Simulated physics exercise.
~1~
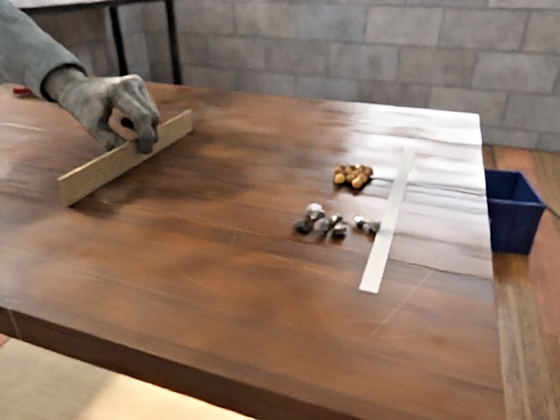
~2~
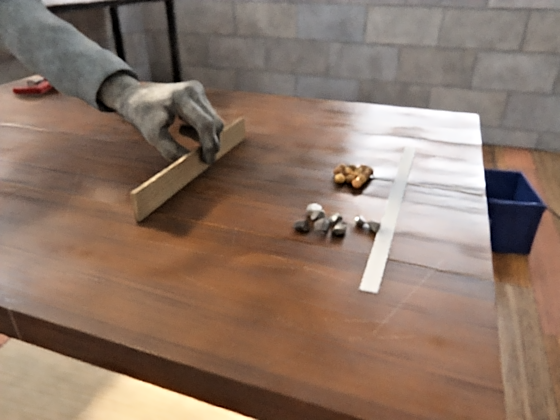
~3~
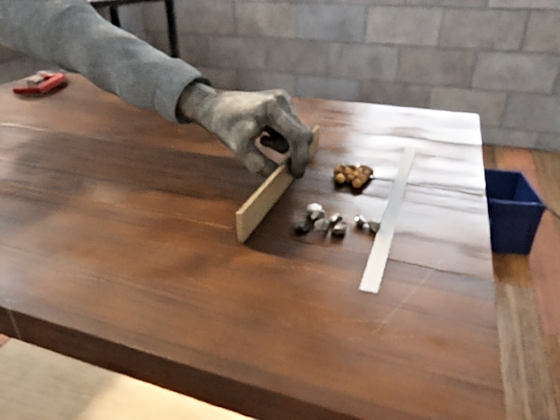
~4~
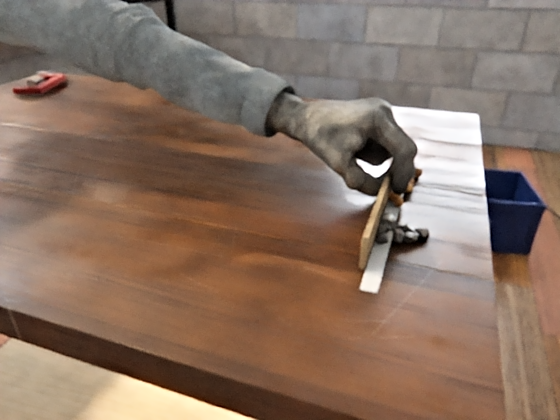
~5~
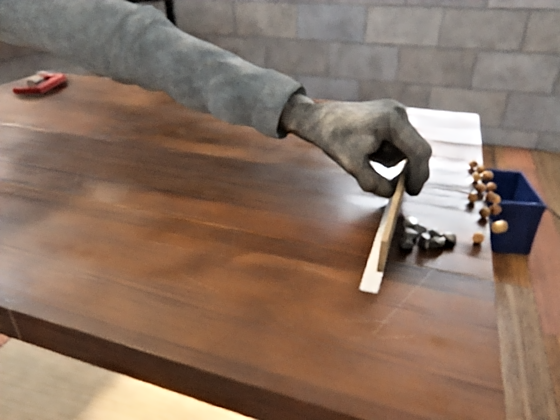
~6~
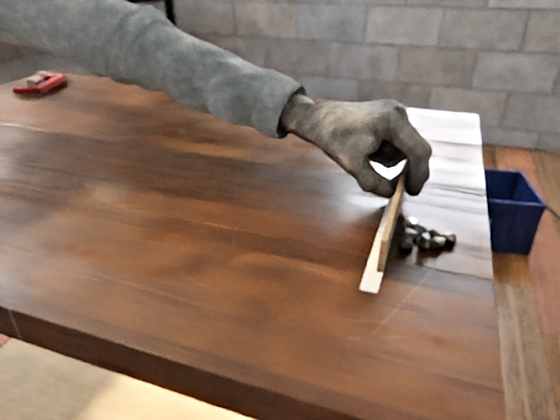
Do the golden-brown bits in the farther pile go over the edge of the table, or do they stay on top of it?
The golden-brown bits go over the edge of the table, while the darker bits in the nearer pile stay on it.
